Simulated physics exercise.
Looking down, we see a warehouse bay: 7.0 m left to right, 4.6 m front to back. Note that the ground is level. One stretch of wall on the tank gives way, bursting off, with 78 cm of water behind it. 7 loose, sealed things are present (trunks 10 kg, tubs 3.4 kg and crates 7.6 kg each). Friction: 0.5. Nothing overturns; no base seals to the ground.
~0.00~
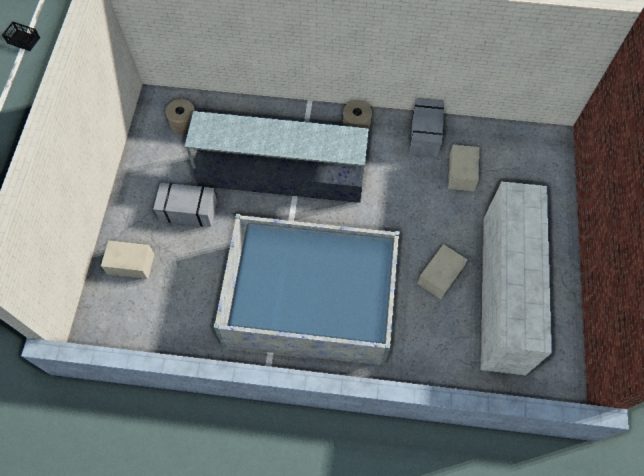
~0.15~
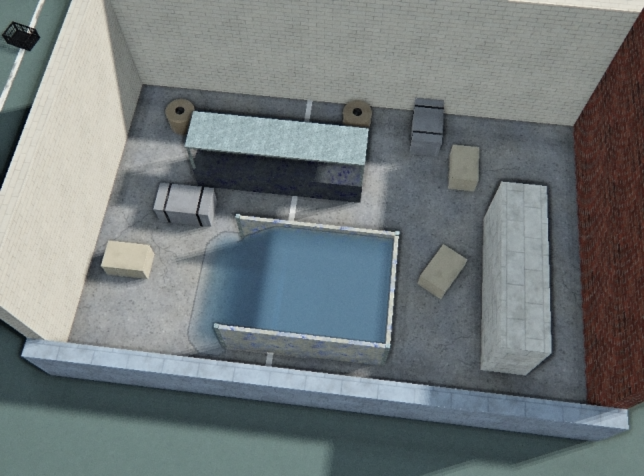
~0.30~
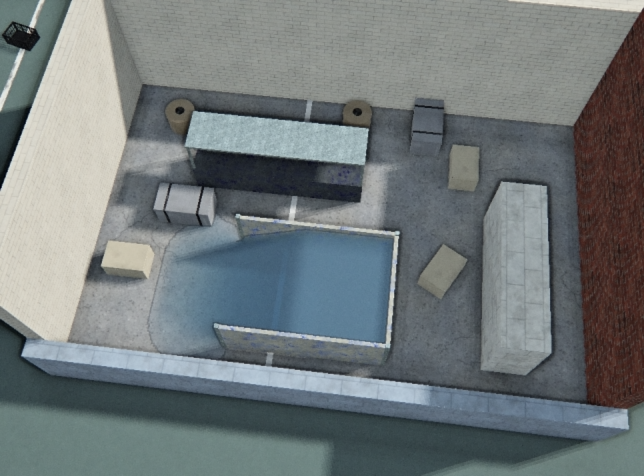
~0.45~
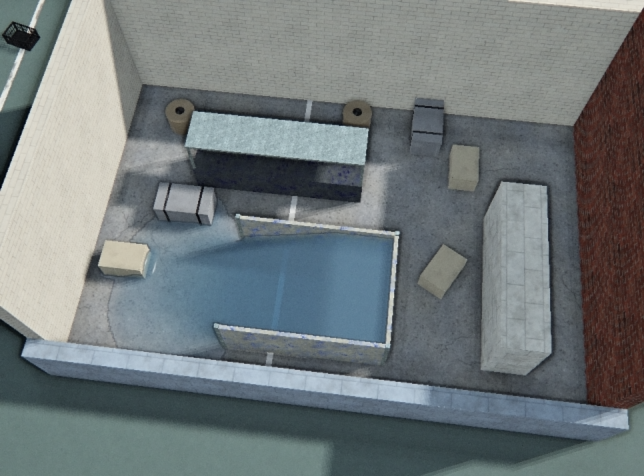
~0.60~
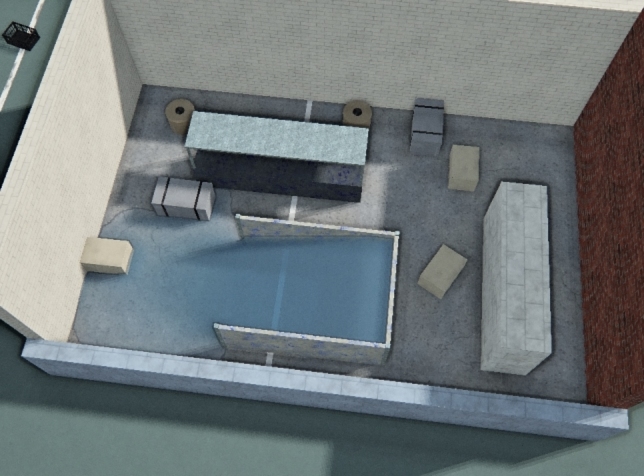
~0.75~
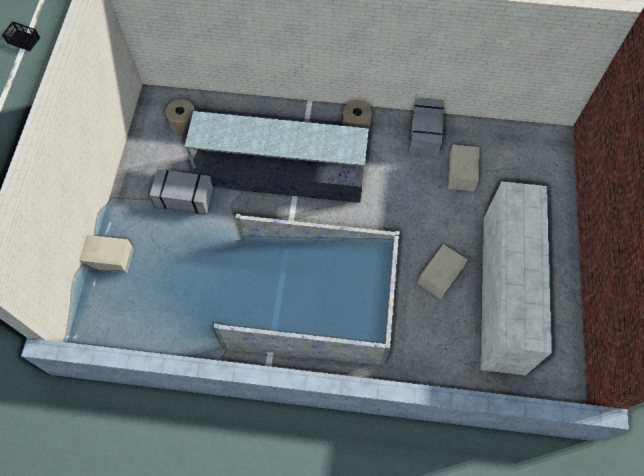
In the video, the left wall of a rectangular water tank in a walled bay gives way, and water spreads leftward across the floor, pushing a tan crate toward the left wall and then slightly shifting a strapped grey trunk.
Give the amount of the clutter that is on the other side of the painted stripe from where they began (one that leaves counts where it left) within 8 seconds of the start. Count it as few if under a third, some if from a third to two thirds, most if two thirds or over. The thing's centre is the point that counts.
Some.
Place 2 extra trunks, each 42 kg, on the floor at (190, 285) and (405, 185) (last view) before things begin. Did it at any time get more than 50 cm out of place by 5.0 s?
Order as asked - surpassed, not reached.
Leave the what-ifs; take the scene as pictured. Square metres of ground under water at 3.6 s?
The covered patch comes to about 18 m2.
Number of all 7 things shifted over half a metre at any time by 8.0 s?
That adds up to 7.
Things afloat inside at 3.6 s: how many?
At that point I count 2.
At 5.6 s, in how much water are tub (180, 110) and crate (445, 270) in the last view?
Close to 8 and 3 centimetres.
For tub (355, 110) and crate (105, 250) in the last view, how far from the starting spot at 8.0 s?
Answer, in order asked: 250 cm, 600 cm.
After 1.6 s 0 of 7 are over the mark; 2 afloat.
After 3.6 s 1 of 7 are over the mark; 2 afloat.
After 5.6 s 3 of 7 are over the mark; 6 afloat.
After 8.0 s 3 of 7 are over the mark; 7 afloat.
